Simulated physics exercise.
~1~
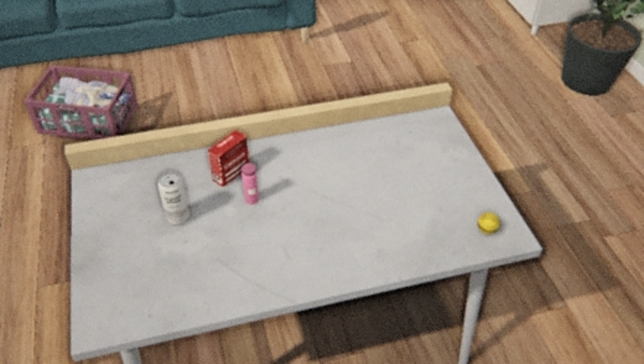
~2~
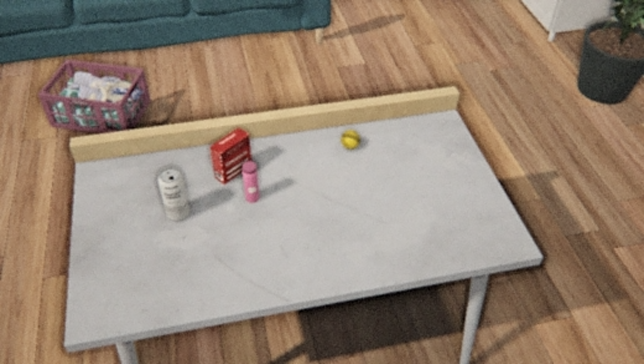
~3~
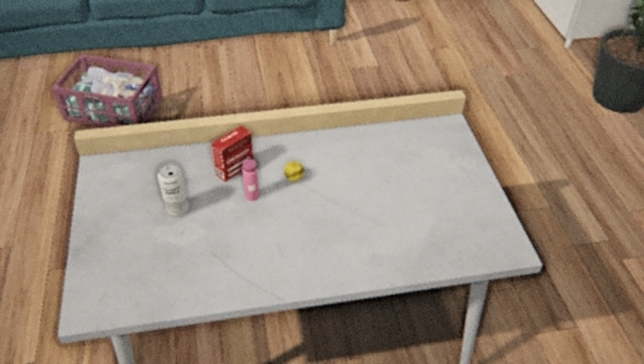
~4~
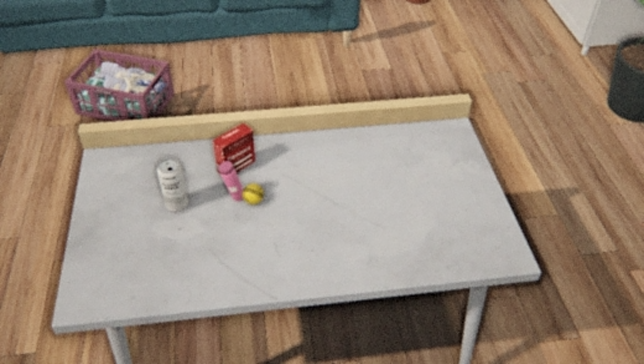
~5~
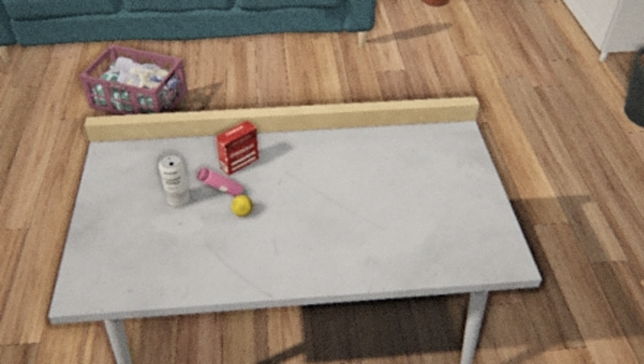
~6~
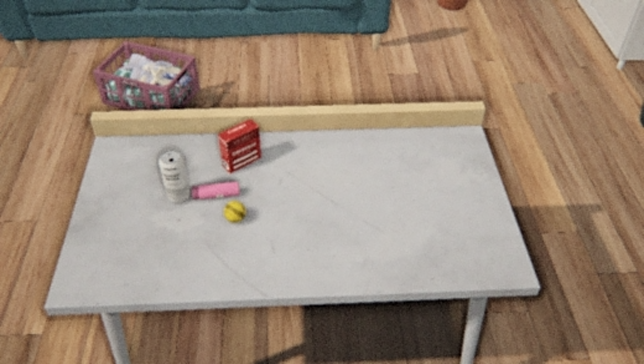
In a room with a wooden floor, seen from above by a slowly drifting camera, a pale grey table has a light wooden rail along its far edge, with a teal sofa and a basket beyond. A white can, a red packet and an upright pink shaker stand on the left, and a yellow ball is near the right edge. The ball rolls left toward the rail, then heads back toward the viewer. It reaches the shaker, which tips leftward. The shaker ends on its side beside the can, the ball just in front, while can and packet stay standing in place.
